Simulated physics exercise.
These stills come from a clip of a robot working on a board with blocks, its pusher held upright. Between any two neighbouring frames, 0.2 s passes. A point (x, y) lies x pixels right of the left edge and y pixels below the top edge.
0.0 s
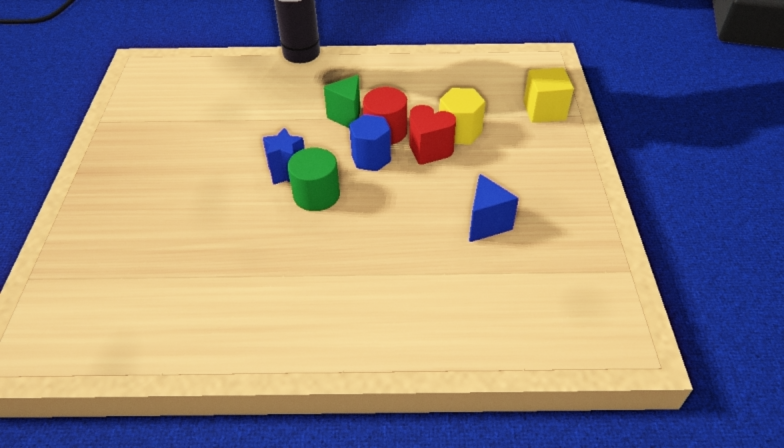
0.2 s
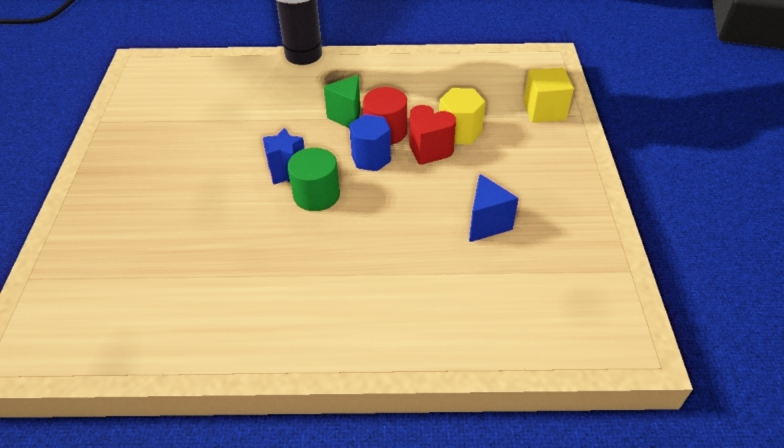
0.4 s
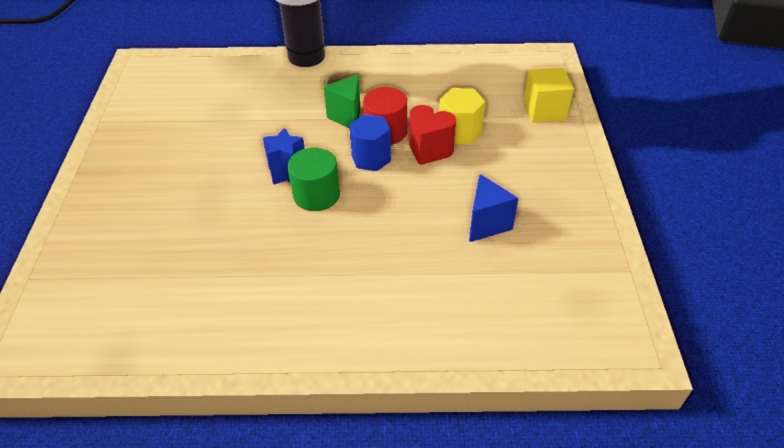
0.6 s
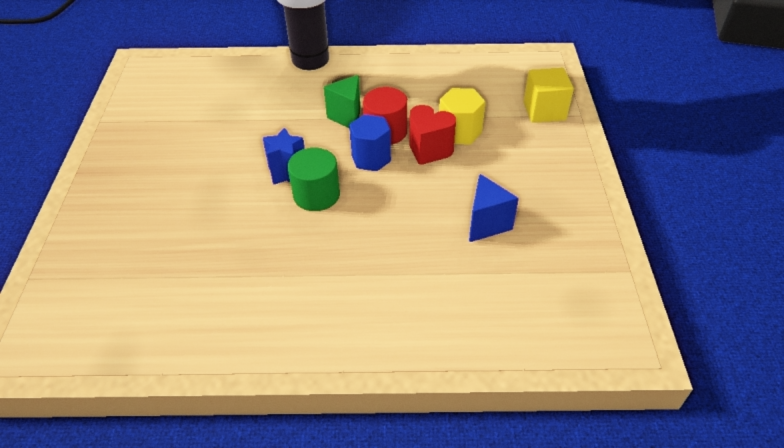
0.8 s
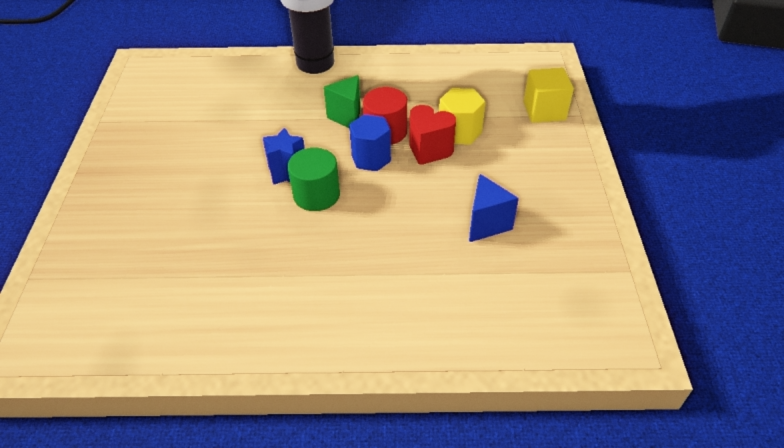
In this clip, colored blocks sit on a wooden board over a blue surface while a dark cylindrical pusher near the top edge shifts slightly right and toward the viewer; the blocks stay still throughout.
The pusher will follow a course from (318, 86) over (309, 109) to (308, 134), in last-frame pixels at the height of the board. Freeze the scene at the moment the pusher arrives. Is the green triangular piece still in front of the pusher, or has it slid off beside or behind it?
No longer ahead of the pusher.
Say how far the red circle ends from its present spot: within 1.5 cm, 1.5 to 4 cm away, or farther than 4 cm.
Up to 1.5 cm.
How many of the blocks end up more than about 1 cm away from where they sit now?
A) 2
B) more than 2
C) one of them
C - one of them.
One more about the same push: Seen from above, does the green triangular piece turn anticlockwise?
My answer is yes.
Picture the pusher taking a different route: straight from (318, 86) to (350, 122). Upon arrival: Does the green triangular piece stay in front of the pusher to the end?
Yes, that is how it ends up.
What follows on the original path. Halfway along, pusher (306, 87); nothing pushed yet.
At the end, pusher (305, 111); blue star block still; green triangular piece (342, 96), turned 45° anticlockwise; red circle still.
